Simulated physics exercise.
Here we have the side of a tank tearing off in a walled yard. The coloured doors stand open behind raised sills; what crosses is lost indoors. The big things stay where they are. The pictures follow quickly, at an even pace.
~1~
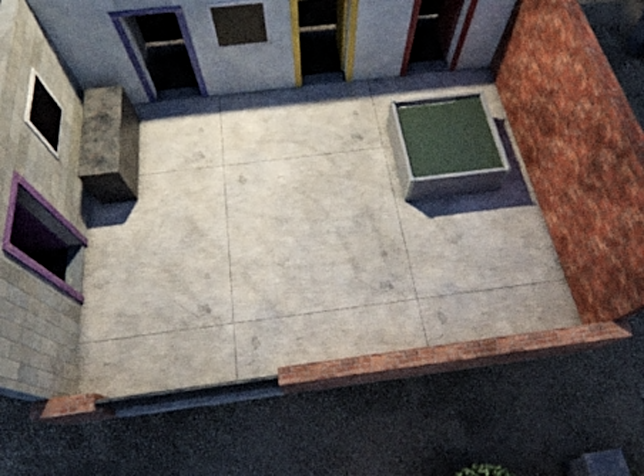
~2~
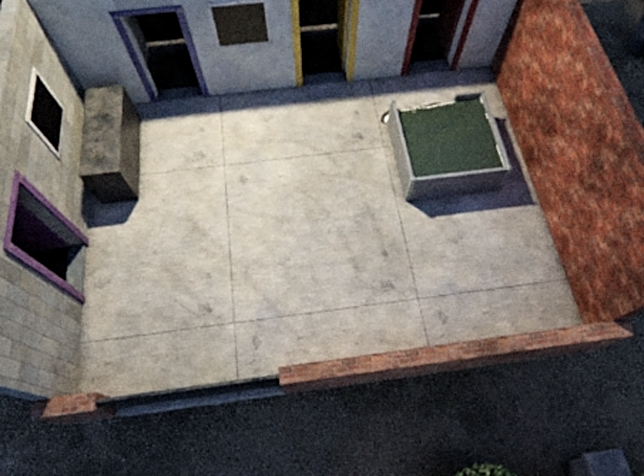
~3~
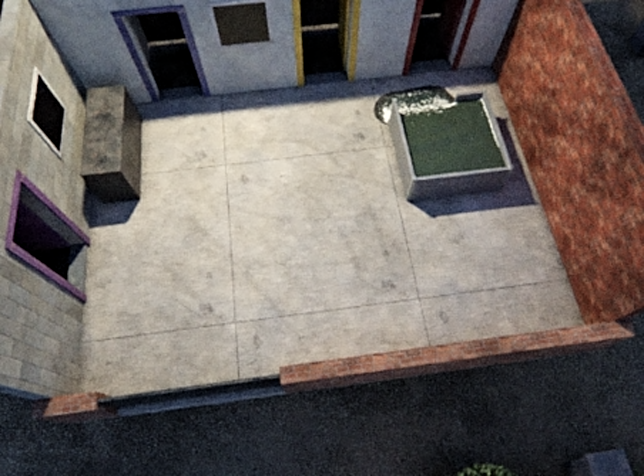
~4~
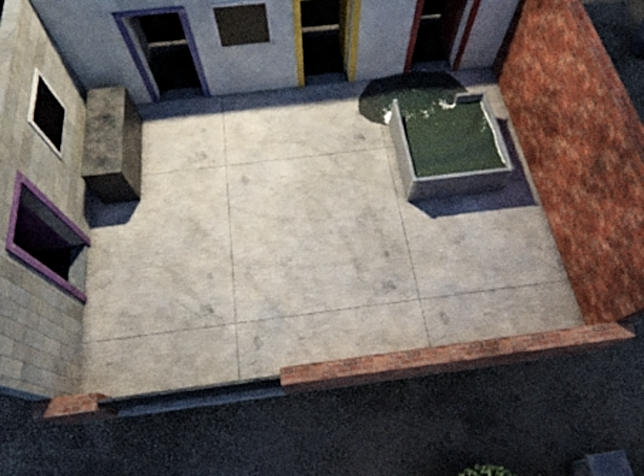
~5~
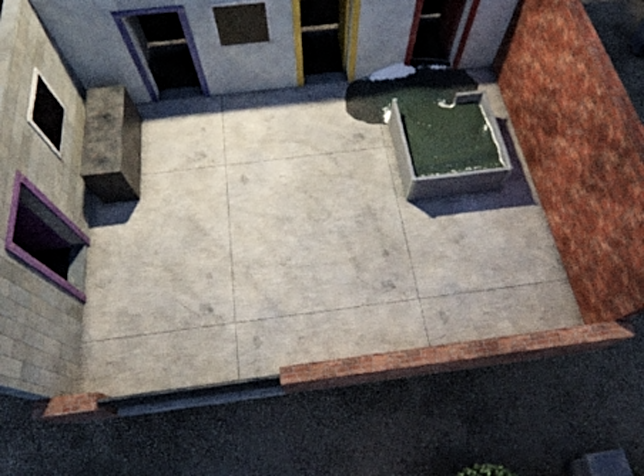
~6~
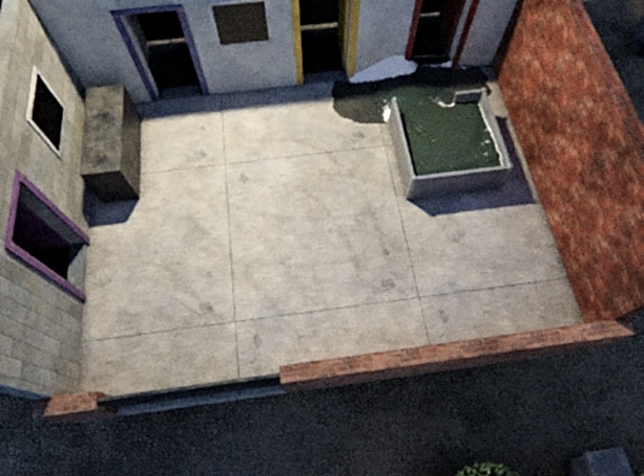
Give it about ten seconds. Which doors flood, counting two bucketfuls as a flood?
In the end: The blue door admits no more than that; the yellow door lets in a lot; the red door lets in a lot; the purple door admits no more than that.
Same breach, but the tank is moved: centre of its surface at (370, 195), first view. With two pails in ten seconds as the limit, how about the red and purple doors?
Red door is under; purple door holds.
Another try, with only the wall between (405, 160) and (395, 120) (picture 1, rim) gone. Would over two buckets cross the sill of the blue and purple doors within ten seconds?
My reading: The blue one goes over, the purple one holds.
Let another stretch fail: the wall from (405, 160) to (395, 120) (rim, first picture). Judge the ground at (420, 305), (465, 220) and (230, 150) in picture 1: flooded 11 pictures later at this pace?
In turn: Free of water, not flooded, flooded.
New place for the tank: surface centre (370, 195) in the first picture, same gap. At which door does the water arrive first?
First comes the one in yellow.
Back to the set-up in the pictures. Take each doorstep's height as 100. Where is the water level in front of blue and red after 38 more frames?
About 90 and 120 per cent.
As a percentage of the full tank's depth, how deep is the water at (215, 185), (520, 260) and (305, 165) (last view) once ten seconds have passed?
In turn 4, 2 and 2 in a hundred.
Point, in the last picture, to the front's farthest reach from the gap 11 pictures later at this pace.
Roughly at (181, 98).
A moment on, water covers 10 % of the floor; the blue door not reached, the yellow door under two buckets in, the red door far over two buckets in, the purple door not reached.
Next, water covers 20 % of the floor; the blue door wet at the sill, nothing in, the yellow door over two buckets in, the red door far over two buckets in, the purple door not reached.
Then, water covers 40 % of the floor; the blue door wet at the sill, nothing in, the yellow door over two buckets in, the red door far over two buckets in, the purple door not reached.
Later, water covers 55 % of the floor; the blue door wet at the sill, nothing in, the yellow door over two buckets in, the red door far over two buckets in, the purple door wet at the sill, nothing in.
In the end, water covers 80 % of the floor; the blue door under two buckets in, the yellow door over two buckets in, the red door far over two buckets in, the purple door wet at the sill, nothing in.
